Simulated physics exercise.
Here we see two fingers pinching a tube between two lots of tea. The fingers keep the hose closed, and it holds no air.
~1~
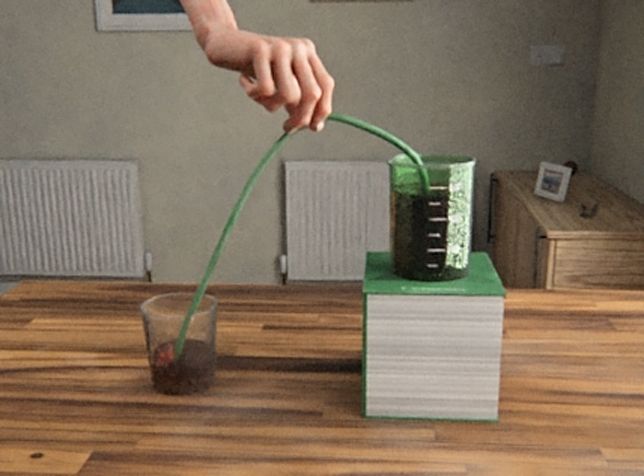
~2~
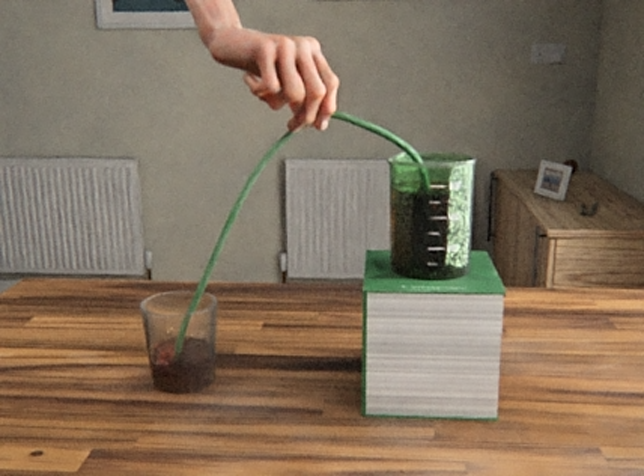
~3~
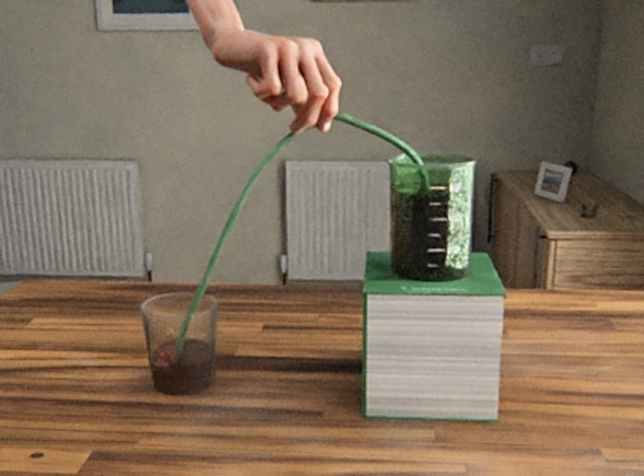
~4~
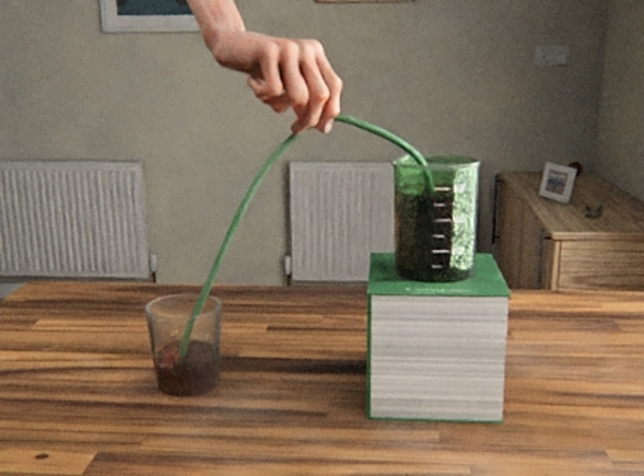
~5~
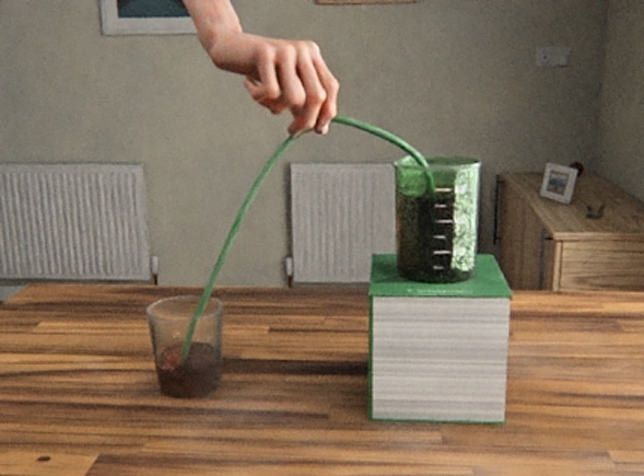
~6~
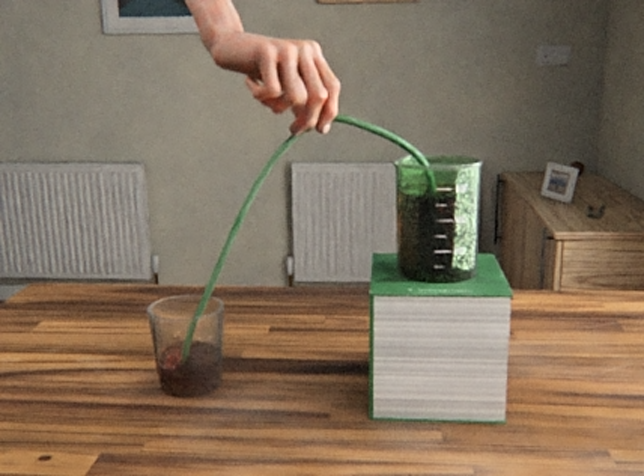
A hand pinched a green tube running from a beaker of dark liquid on a thick book down to a glass on the wooden table, and apart from a slight shift in view, nothing really moved.
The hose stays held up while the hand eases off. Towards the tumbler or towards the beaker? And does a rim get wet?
It flows to the left, and the receiving one spills over.
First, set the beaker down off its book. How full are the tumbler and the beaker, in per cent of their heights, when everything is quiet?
Levels in order: 65 %, 50 %.
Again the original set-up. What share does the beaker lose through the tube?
I'd put it close to 85 per cent.
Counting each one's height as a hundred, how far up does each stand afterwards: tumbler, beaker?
About 100 %, then 10 %.
A moment on, the tumbler is about two thirds full; the beaker is about half full.
Further on, the tumbler is full to the brim; the beaker is about a quarter full; a puddle lies under the lower one.
When it is over, the tumbler is full to the brim; the beaker is nearly empty; a puddle lies under the lower one.
